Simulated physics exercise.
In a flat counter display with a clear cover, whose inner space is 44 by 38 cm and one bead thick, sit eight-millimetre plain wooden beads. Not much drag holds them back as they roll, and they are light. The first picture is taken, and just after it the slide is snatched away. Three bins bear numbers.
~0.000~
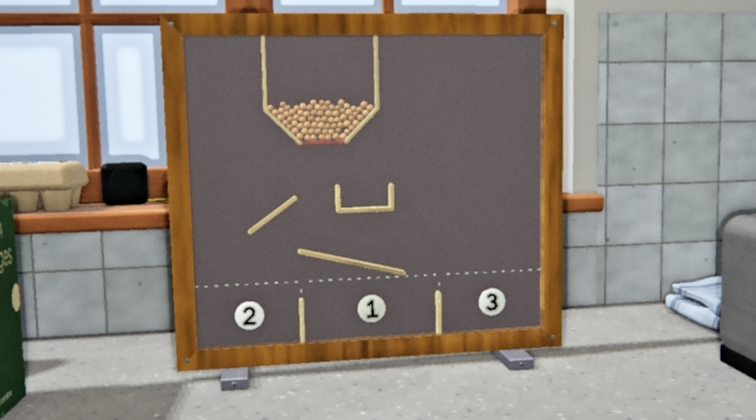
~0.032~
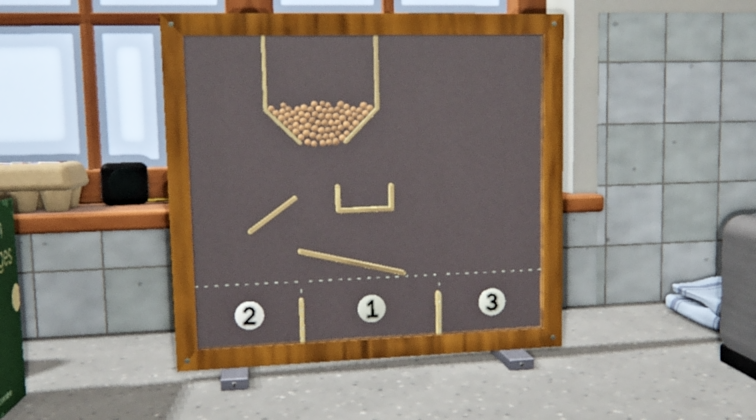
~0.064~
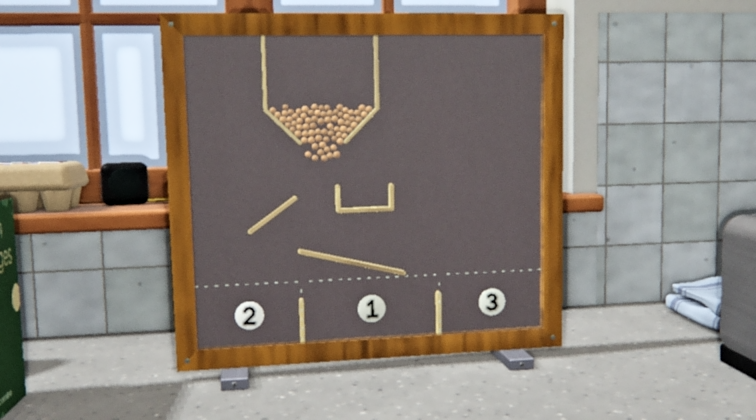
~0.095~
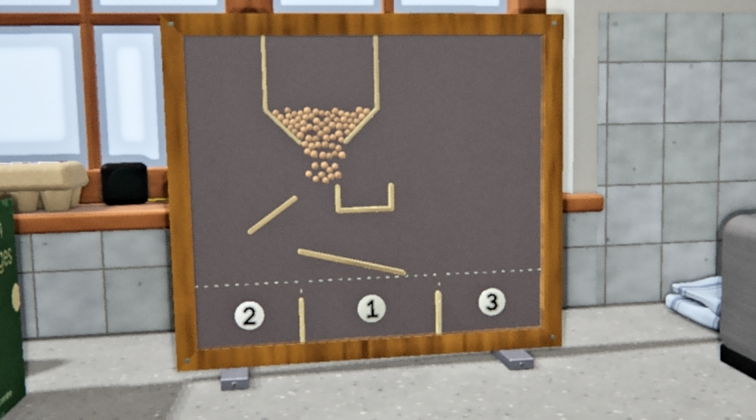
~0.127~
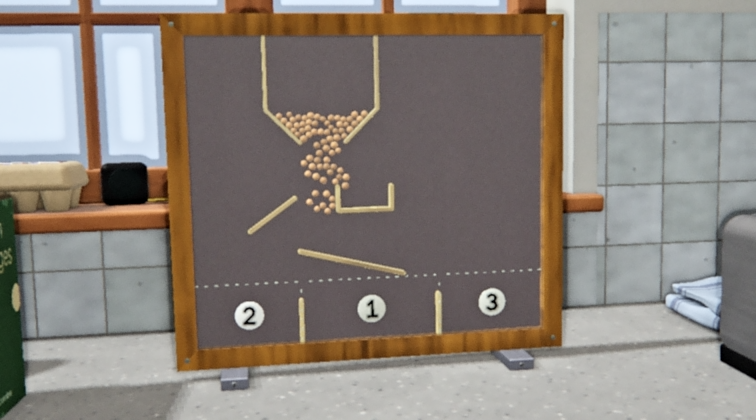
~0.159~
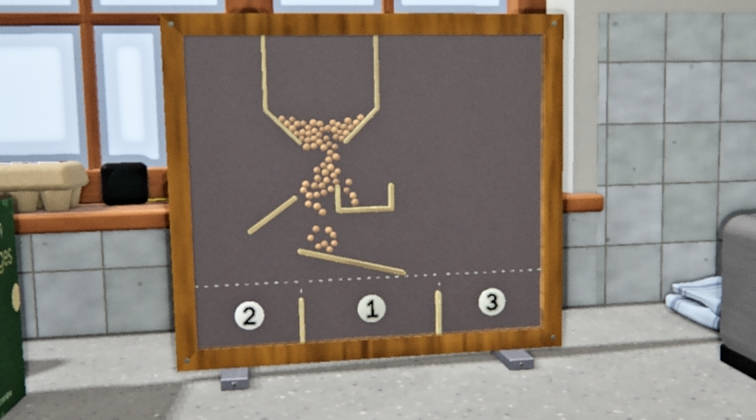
Small wooden beads pour from a funnel, some dropping past a tray onto a slanted bar.
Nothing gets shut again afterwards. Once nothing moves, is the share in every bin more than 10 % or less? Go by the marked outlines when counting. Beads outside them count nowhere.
No. 1 - more, 2 - more, 3 - more.
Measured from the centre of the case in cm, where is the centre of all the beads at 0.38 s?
Offset: Approx. 4 cm left, 7 cm below.
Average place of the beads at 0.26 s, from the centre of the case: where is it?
Left by about 6 cm and below by about 2 cm.
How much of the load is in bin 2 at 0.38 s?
Share: Near 10 %.
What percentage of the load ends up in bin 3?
Around 20 %.
After 0.26 s, the beads' middle is 6 cm left of and 2 cm below the centre; nothing in the marked areas.
After 0.38 s, the beads' middle is 4 cm left of and 7 cm below the centre; no. 1, 5 %, no. 2, 10 %.
After 0.61 s, the beads' middle is 1 cm left of and 13 cm below the centre; no. 1, 15 %, no. 2, 25 %, no. 3, 20 %.
Settled by 1.9 s, no. 1, 40 %, no. 2, 25 %, no. 3, 20 %, elsewhere 10 %.
